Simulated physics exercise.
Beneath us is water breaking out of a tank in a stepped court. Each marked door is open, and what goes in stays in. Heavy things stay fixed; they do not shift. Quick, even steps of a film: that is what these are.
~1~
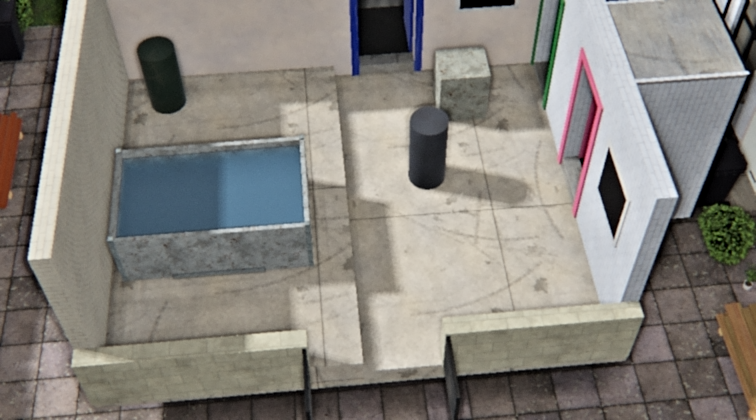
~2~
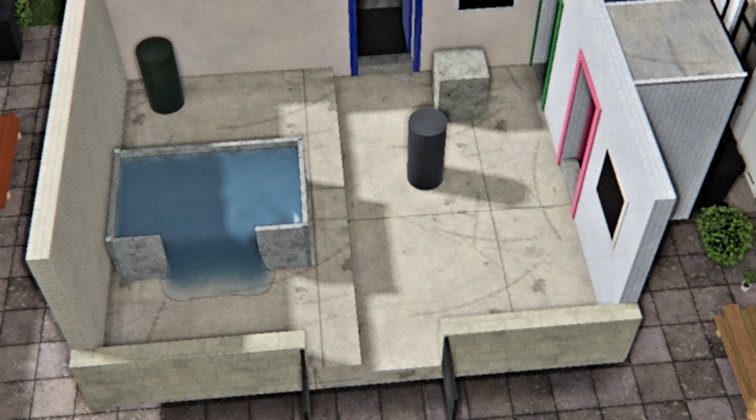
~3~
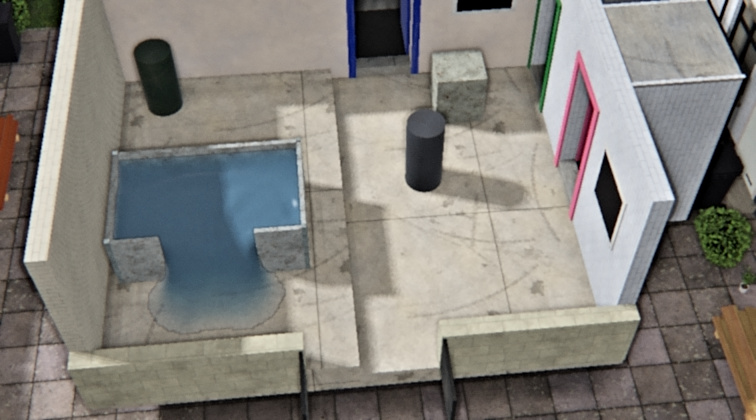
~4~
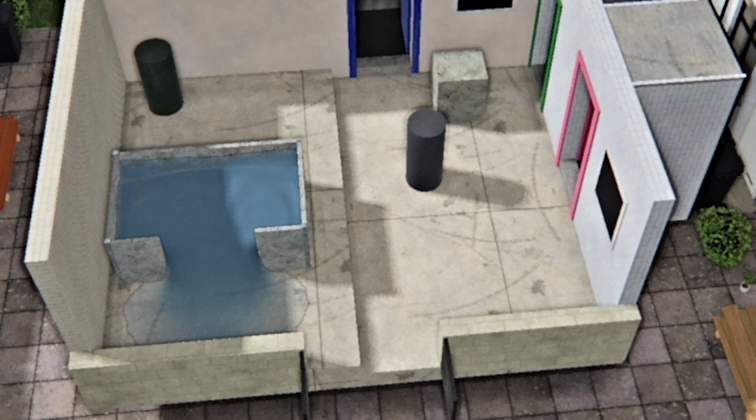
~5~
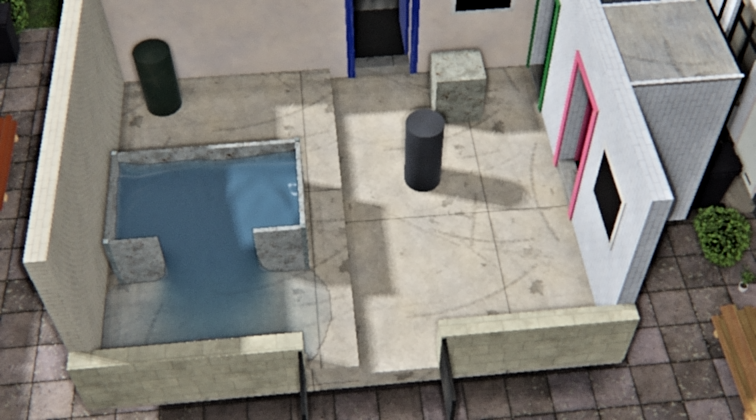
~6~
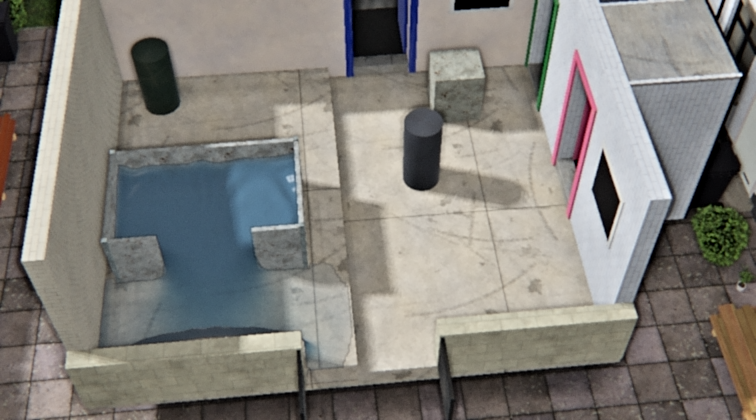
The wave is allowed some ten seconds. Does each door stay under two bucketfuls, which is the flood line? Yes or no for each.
Pink door - yes, stays under; blue door - yes, stays under; green door - no, it floods.
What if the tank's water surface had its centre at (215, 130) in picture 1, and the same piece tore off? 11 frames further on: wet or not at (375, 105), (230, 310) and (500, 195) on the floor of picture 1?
I'd say still dry for the first, swamped for the second and still dry for the third.
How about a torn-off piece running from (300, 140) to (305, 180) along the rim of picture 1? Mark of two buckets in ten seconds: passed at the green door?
In that case the green door crosses the line.
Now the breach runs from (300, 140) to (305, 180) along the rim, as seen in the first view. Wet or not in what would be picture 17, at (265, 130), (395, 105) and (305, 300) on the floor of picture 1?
Bone-dry, submerged, bone-dry.
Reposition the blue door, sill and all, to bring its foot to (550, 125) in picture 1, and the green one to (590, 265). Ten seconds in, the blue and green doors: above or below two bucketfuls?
In that case the blue door stays inside the limit and the green door exceeds the limit.
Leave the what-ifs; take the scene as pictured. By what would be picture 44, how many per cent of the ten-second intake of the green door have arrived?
Some 10 per cent.
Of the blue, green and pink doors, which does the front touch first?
The pink-painted one.
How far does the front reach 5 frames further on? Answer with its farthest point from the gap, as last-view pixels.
My guess would be about (478, 346).
A moment on, water covers 20 % of the floor; the pink door not reached, the blue door not reached, the green door not reached.
Next, water covers 40 % of the floor; the pink door not reached, the blue door not reached, the green door not reached.
Then, water covers 60 % of the floor; the pink door wet at the sill, nothing in, the blue door not reached, the green door not reached.
Later, water covers 80 % of the floor; the pink door wet at the sill, nothing in, the blue door wet at the sill, nothing in, the green door under two buckets in.
In the end, water covers 85 % of the floor; the pink door wet at the sill, nothing in, the blue door wet at the sill, nothing in, the green door far over two buckets in.
